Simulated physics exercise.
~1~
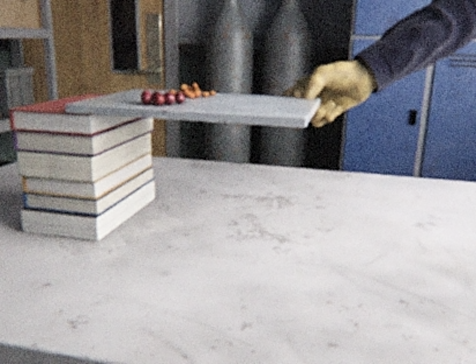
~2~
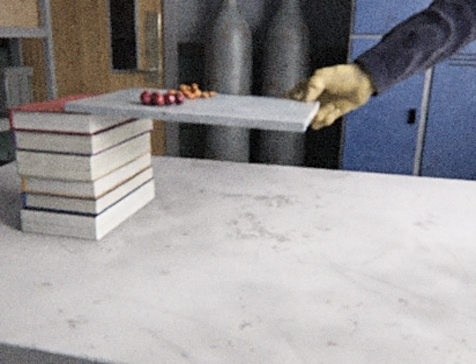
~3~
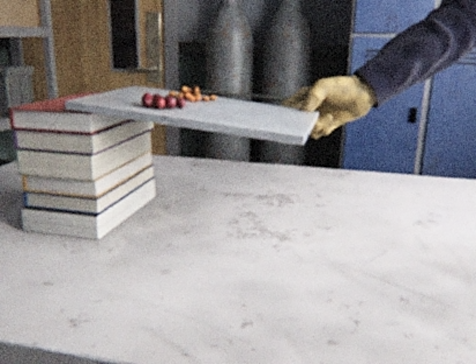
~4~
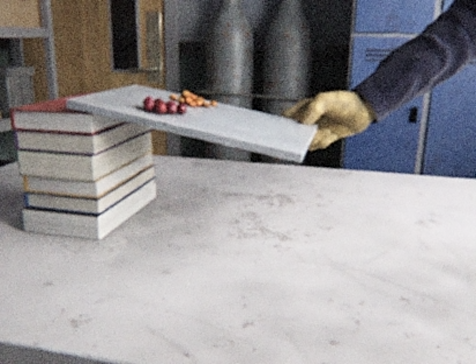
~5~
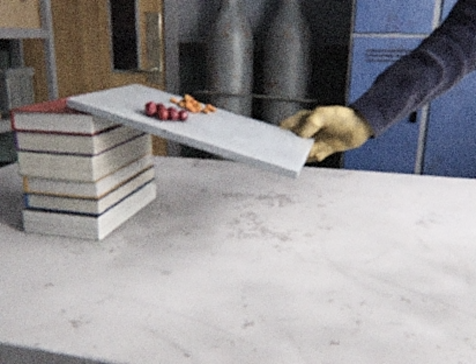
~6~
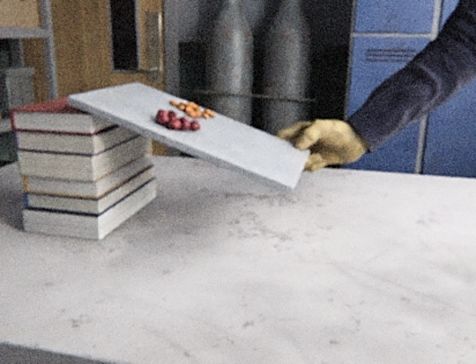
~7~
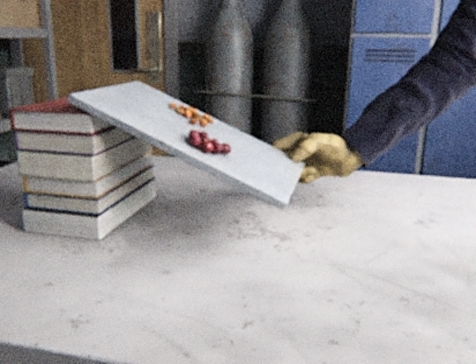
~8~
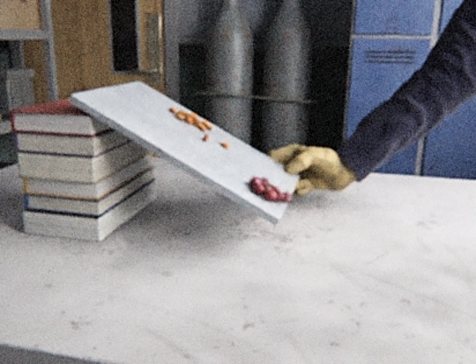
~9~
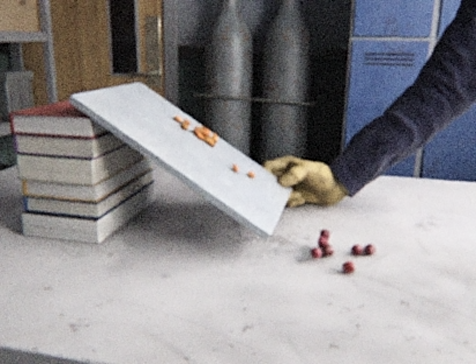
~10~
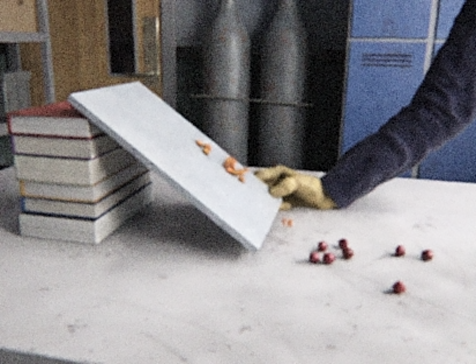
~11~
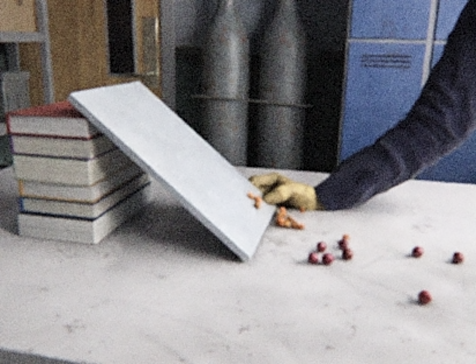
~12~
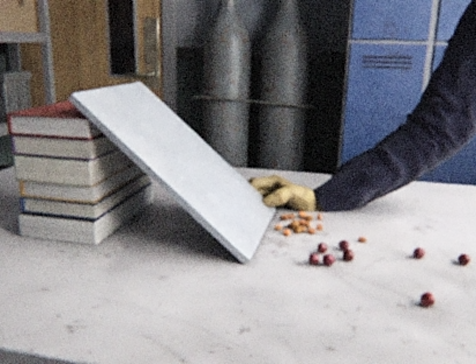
On a pale marble-like counter, a gloved hand lowers one end of a board propped on stacked books, and dark red berries roll off first, scattering to the right. Small orange pieces slide down afterward, ending in a cluster near the foot of the sloping board.
